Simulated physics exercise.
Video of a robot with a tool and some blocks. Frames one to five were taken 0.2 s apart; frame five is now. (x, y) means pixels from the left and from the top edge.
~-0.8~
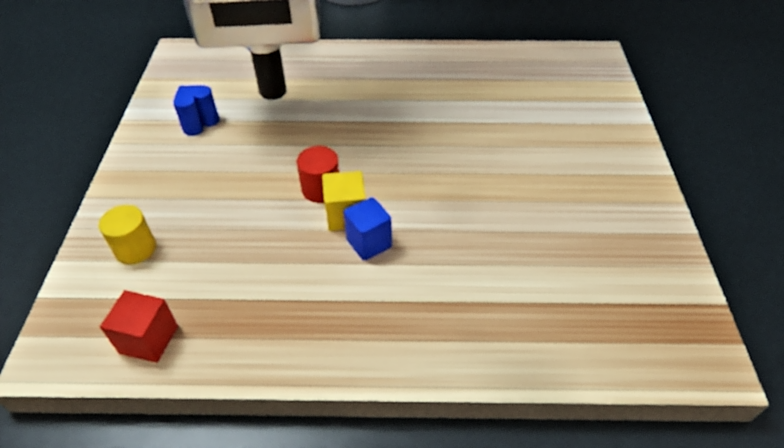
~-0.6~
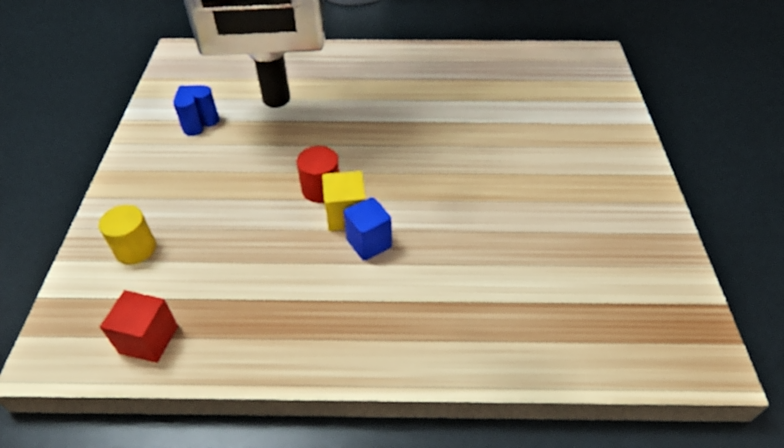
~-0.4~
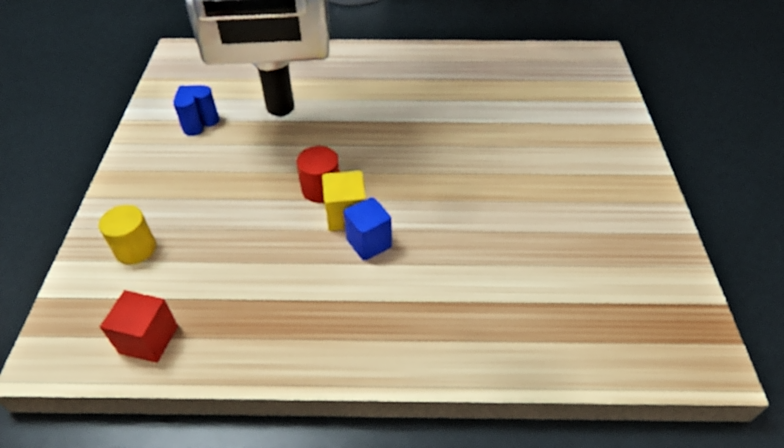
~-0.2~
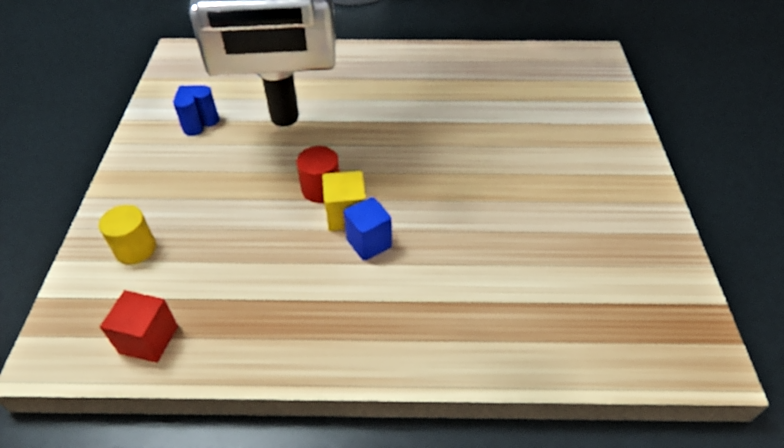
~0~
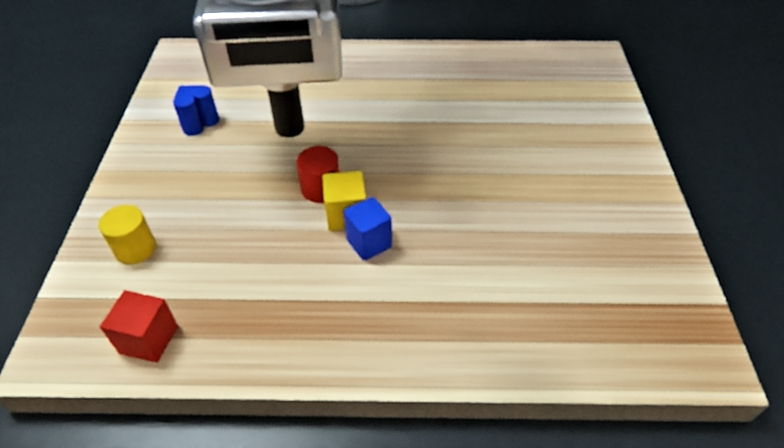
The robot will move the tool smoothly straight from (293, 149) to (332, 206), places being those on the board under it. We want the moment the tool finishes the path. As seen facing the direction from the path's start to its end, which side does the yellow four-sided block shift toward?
Moves right.
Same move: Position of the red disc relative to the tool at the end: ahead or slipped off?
Still in front.
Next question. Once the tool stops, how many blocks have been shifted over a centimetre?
There will be three or more blocks that move more than 1 cm.
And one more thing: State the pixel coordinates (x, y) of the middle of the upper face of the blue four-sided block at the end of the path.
Roughly at (400, 236).
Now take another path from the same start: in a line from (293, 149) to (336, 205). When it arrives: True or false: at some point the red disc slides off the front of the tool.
The statement is incorrect.
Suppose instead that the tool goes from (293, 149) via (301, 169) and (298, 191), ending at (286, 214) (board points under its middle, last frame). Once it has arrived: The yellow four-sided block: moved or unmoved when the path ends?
That block ends up displaced.
The first path, step by step. Halfway along, tool (308, 158); red disc (320, 171); yellow four-sided block (347, 193), turned 20° anticlockwise; blue four-sided block (372, 216).
At the end, tool (330, 187); red disc (327, 205); yellow four-sided block (359, 232), turned 65° anticlockwise; blue four-sided block (400, 236), turned 40° anticlockwise.
